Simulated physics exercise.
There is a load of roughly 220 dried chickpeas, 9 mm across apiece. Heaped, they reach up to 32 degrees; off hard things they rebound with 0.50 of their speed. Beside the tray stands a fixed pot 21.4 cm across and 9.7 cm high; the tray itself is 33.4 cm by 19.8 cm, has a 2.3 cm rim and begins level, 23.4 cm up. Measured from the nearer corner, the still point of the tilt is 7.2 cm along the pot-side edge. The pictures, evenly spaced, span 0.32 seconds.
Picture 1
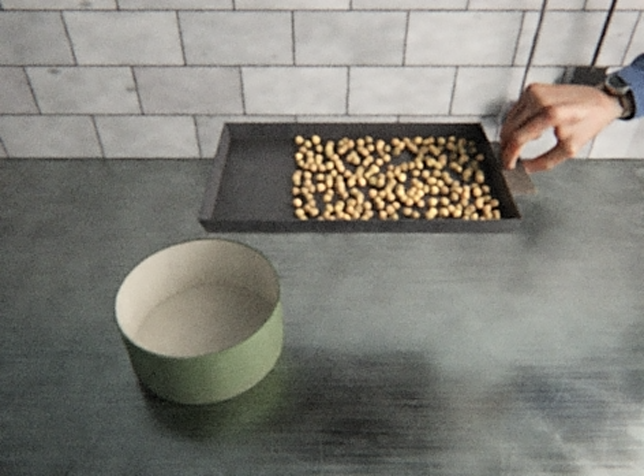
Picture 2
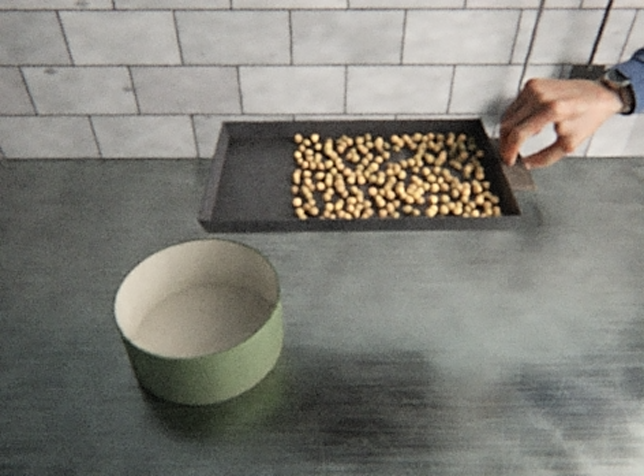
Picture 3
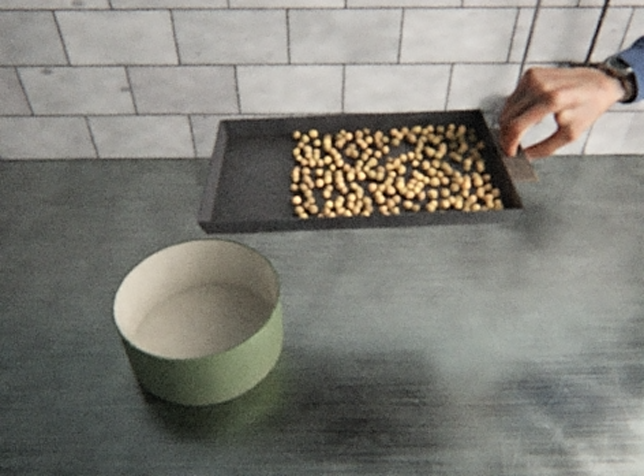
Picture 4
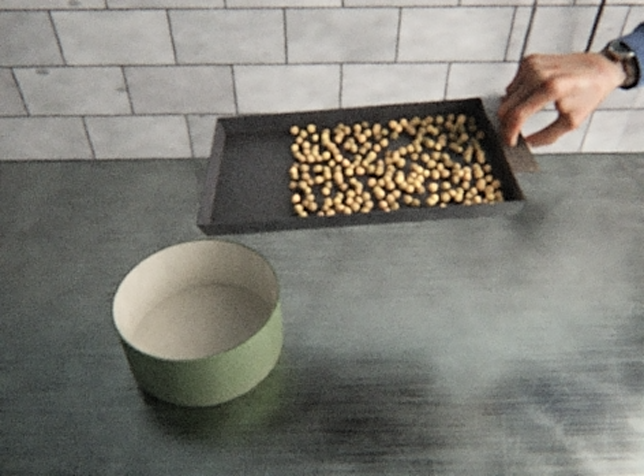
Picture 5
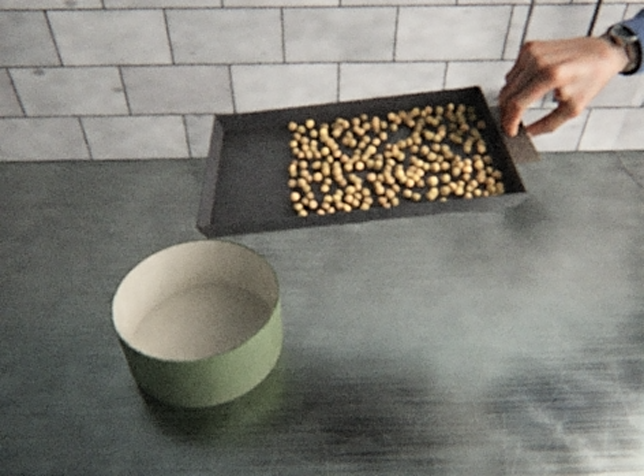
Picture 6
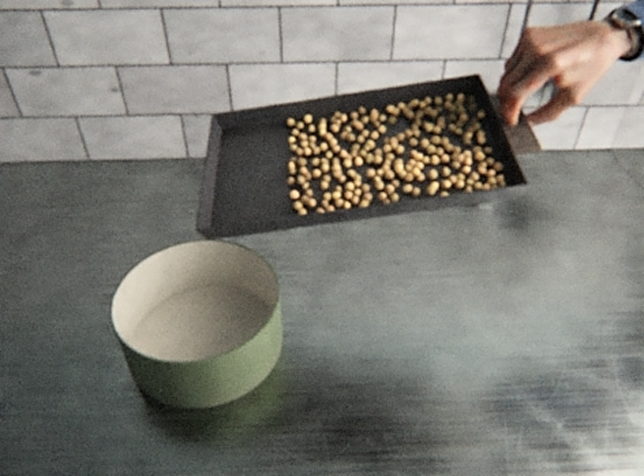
A hand slowly raises the right end of a dark tray of chickpeas, tilting it leftward.
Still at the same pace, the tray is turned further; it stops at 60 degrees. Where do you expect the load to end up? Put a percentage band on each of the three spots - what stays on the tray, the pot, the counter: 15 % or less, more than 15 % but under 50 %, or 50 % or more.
Tray: 50 % or more; pot: Up to 15 %; counter: Up to 15 %.
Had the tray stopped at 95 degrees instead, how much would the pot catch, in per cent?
About 100 in a hundred would end up in the pot.
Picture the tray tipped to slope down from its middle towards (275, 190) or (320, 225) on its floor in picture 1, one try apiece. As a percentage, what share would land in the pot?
I'd put it at roughly 0 per cent for the first tilt and roughly 0 per cent for the second.
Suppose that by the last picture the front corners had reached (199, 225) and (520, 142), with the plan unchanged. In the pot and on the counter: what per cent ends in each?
Split: Pot = 20, counter = 0.
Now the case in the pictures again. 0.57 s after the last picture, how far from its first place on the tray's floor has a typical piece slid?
Displacement on the tray: Roughly 12 cm.
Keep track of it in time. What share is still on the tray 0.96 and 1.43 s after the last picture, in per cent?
The figures go 100 and then 100.
Then, 0.57 s after the last picture, tilt 34 degrees; the tray holds 100 %, the pot 0 %.
Then, 0.96 s after the last picture, tilt 50 degrees; the tray holds 100 %, the pot 0 %.
Then, 1.43 s after the last picture, tilt 60 degrees; the tray holds 100 %, the pot 0 %.
In the end, tray 100 %, pot 0 %, counter 0 %.
